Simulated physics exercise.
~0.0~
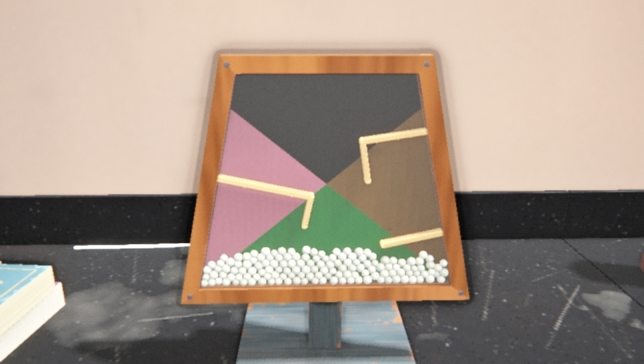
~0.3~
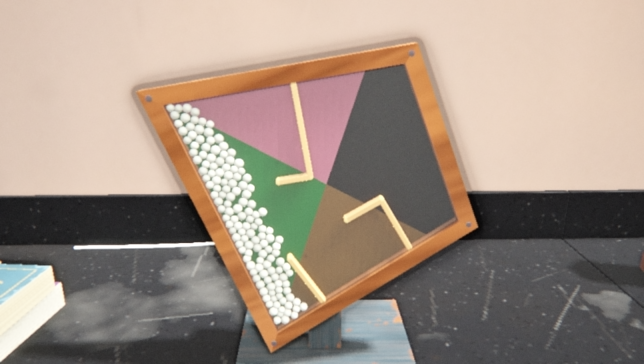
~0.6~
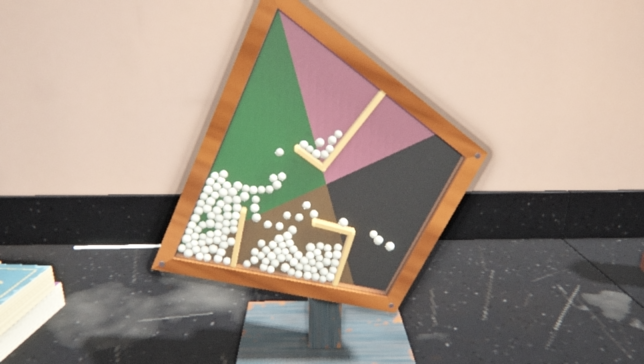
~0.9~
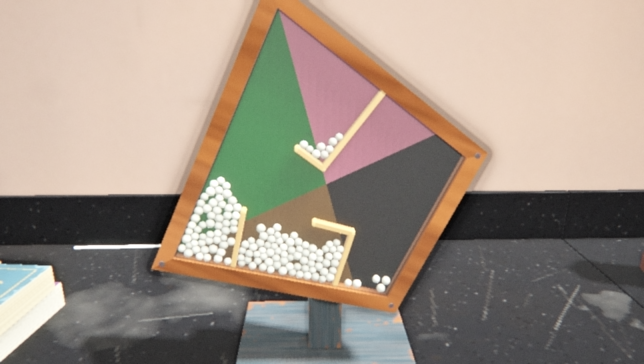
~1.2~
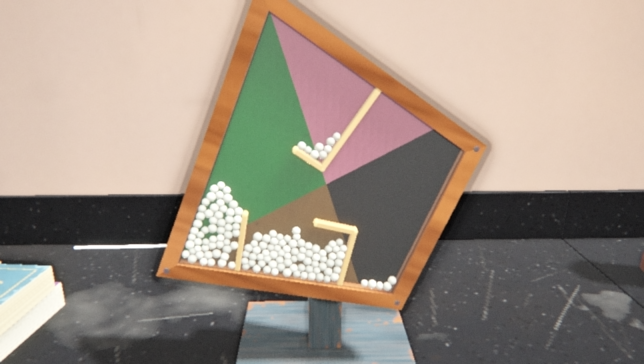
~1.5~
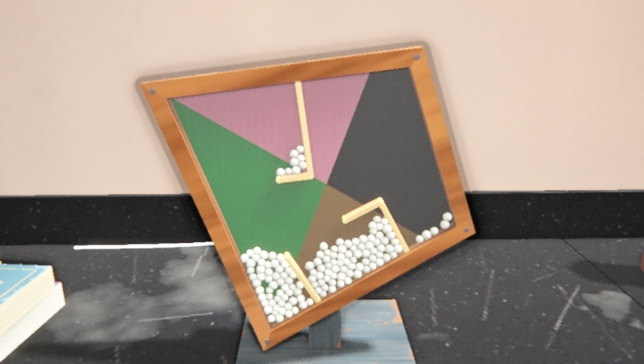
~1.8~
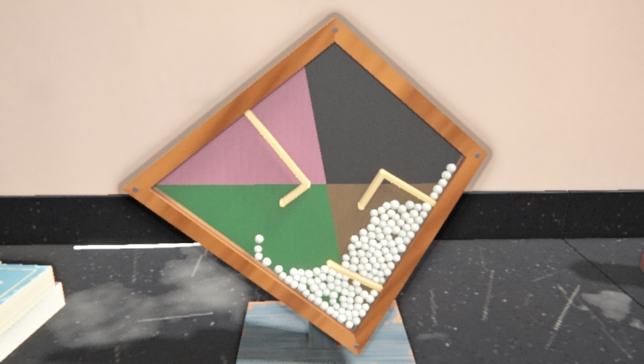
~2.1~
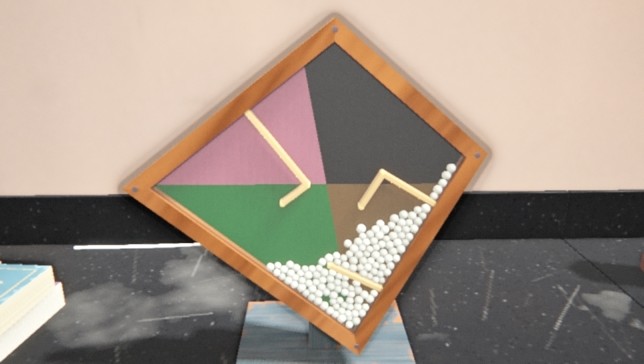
We see a wood-framed case of small white balls turn clockwise past a quarter turn, the balls spilling into brown, with some caught on a pink-wedge ledge and a few reaching black, then pause and swing partway back, leaving them piled in the bottom corner across green and brown.
